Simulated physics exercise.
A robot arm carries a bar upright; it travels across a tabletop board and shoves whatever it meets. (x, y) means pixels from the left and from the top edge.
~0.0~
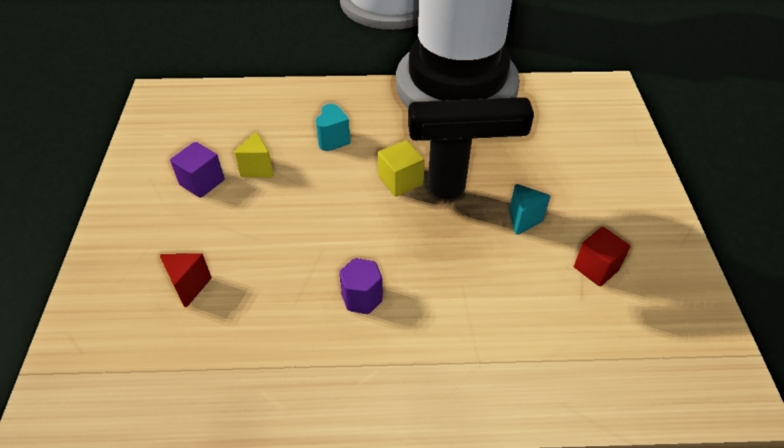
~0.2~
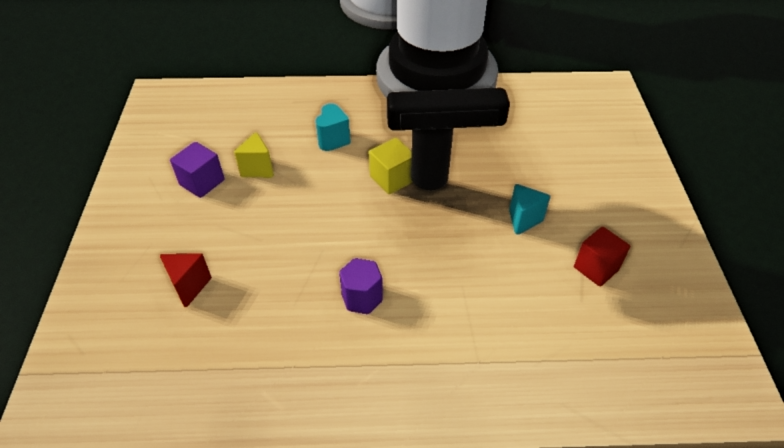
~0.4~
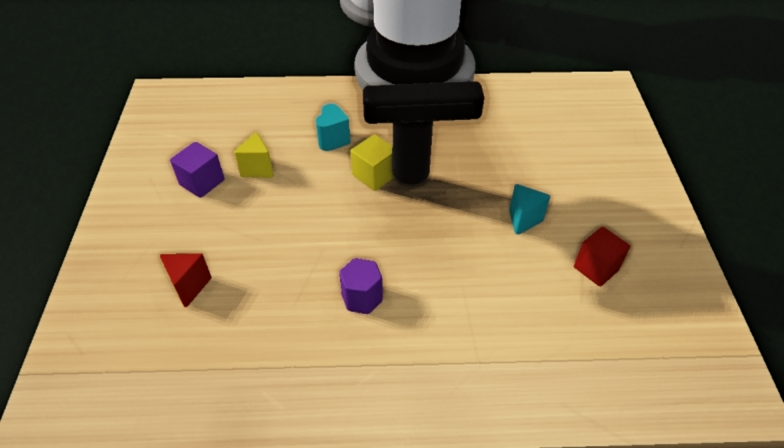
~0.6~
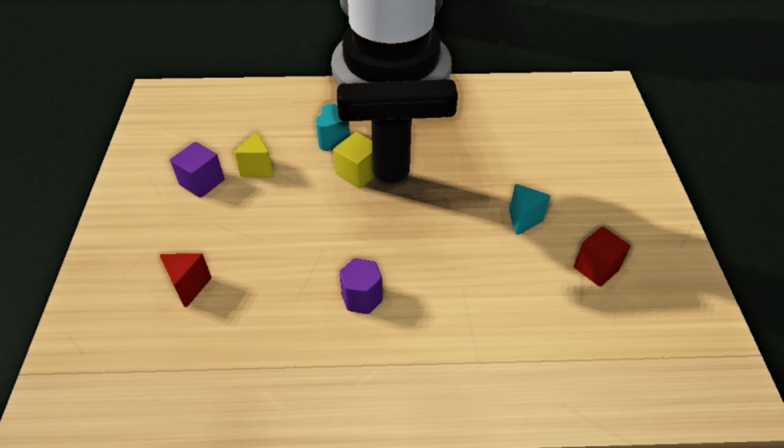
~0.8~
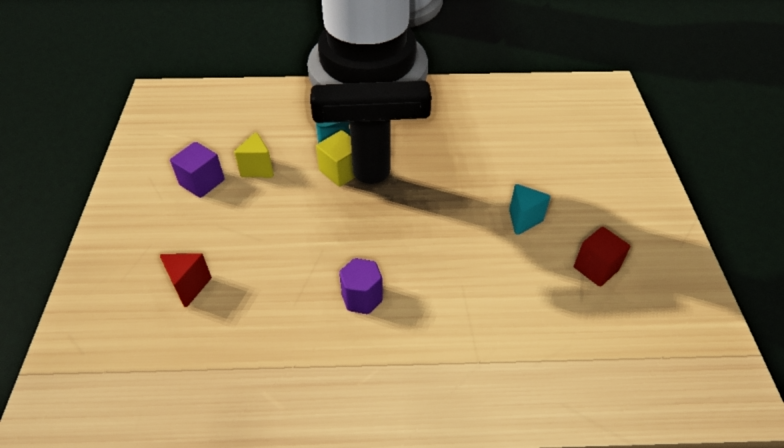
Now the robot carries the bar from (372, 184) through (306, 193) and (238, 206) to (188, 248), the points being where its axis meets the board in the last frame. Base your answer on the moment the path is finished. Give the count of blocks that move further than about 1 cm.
Count: One.
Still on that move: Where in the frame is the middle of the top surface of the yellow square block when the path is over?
I expect it at (318, 140).
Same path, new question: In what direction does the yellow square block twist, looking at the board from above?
It twists with the clock when seen from above.
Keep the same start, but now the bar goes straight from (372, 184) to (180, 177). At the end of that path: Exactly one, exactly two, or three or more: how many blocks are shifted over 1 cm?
Three or more.
On the path given first. One third of the way, bar at (303, 180); yellow square block at (318, 140), turned 30° clockwise.
Two thirds of the way, bar at (234, 193); yellow square block at (318, 140), turned 30° clockwise.
At the end, bar at (183, 236); yellow three-sided block still; yellow square block at (318, 140), turned 30° clockwise.
